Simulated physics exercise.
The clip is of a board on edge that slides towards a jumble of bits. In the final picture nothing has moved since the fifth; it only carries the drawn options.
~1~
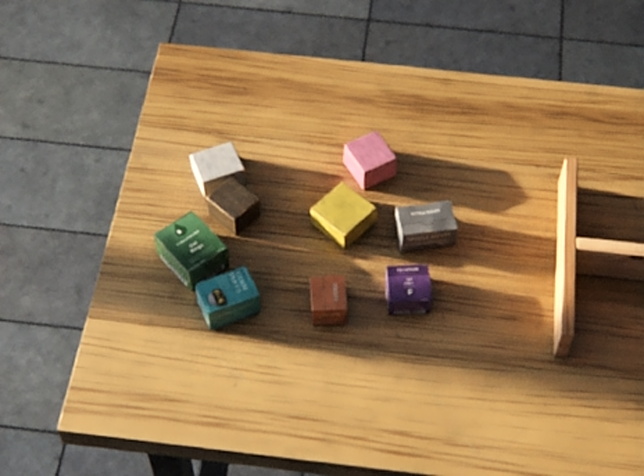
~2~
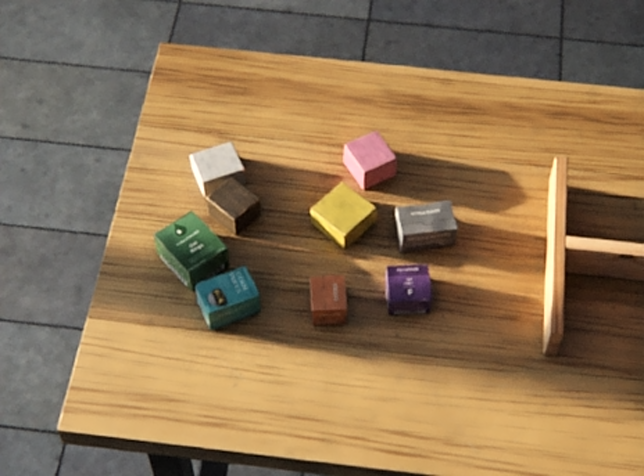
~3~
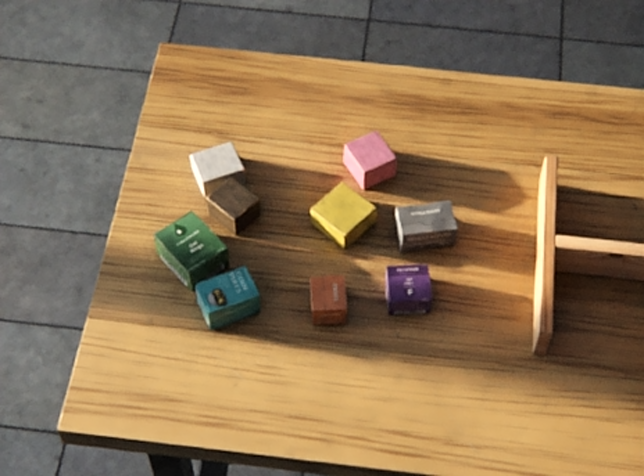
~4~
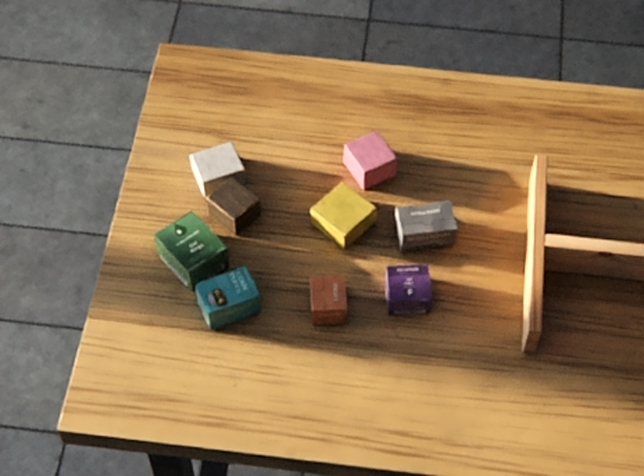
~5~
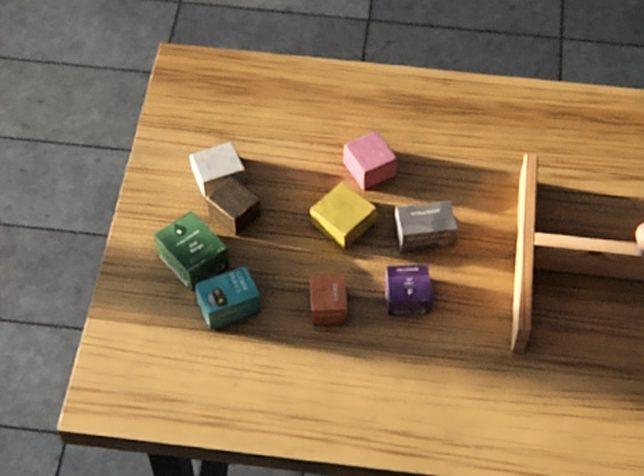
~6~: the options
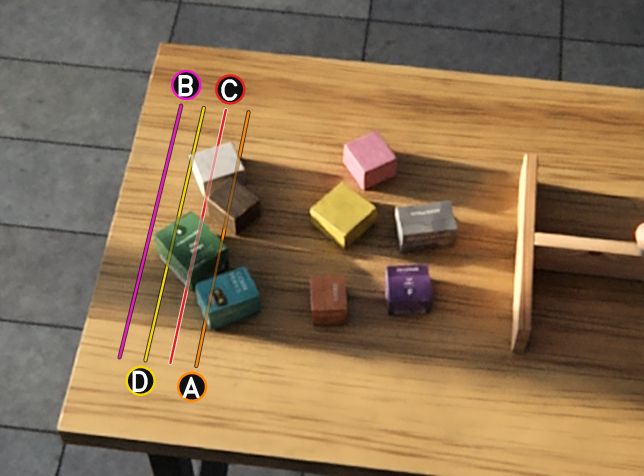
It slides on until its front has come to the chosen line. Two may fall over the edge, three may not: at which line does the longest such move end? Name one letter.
It can go as far as C.
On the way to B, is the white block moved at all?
By then, yes.
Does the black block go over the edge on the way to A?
Yes.
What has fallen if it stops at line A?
It is the black block.
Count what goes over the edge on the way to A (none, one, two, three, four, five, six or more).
By then, one.
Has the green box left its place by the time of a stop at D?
By then, yes.
On the marked copy, A at (224, 231); B at (153, 223); C at (200, 228); D at (177, 226).
With C. Early on, board (410, 225); purple packet (375, 286); yellow block (315, 216).
Further on, board (292, 212); black block (166, 201); yellow block (210, 206).
At the end, board (203, 203); black block over the edge; yellow block (124, 197); one fallen.
As for the rest, A is within the limit but short; B drops three; D drops three.
